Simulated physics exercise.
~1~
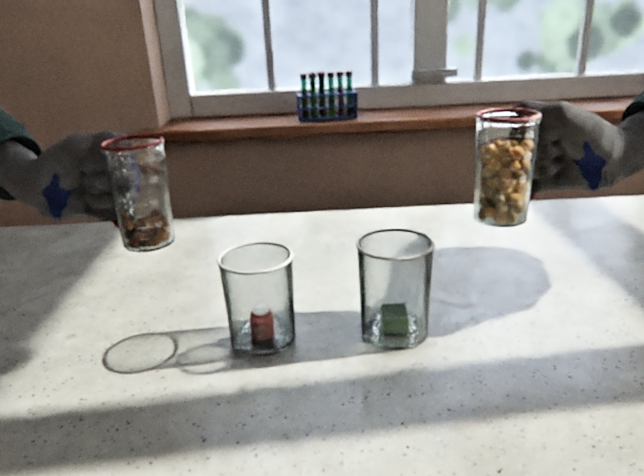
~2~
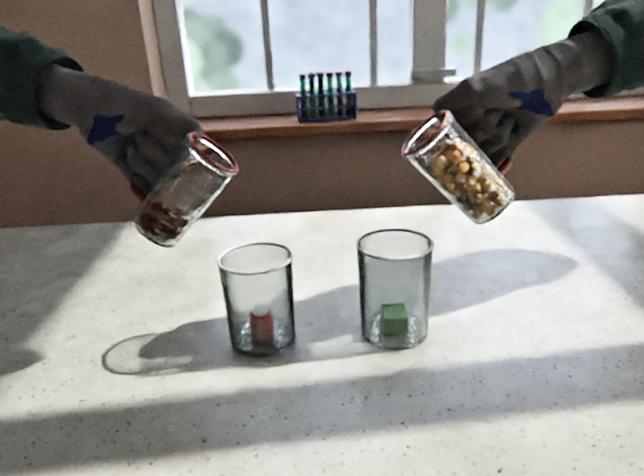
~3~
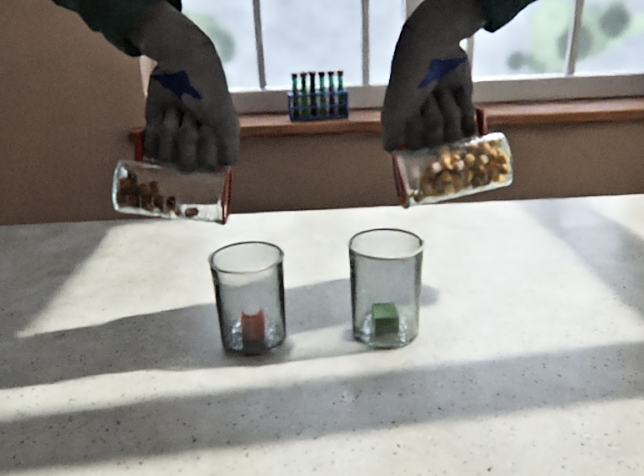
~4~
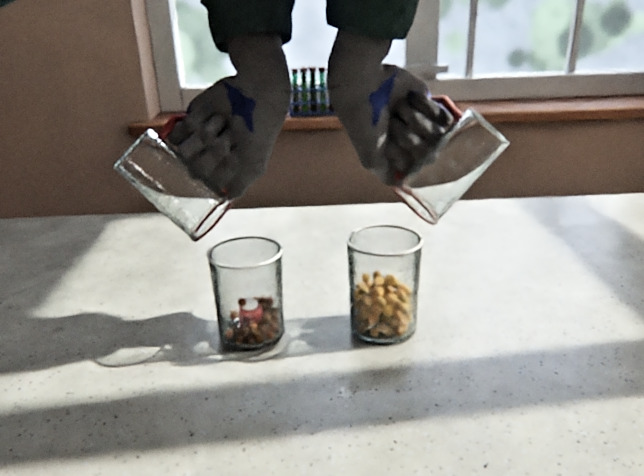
Two gloved hands hold clear cups of small loose pieces, darker and fewer on the left, golden and more plentiful on the right, above two glasses on a sunlit counter. A small red object stands in the left glass and a green block in the right. The hands move inward and tilt the cups toward each other, then turn them onto their sides with the pieces still inside. They tip the cups further, emptying both into the glasses. The darker pieces settle low around the still-visible red object, while the golden pieces form a taller heap that hides the green block.
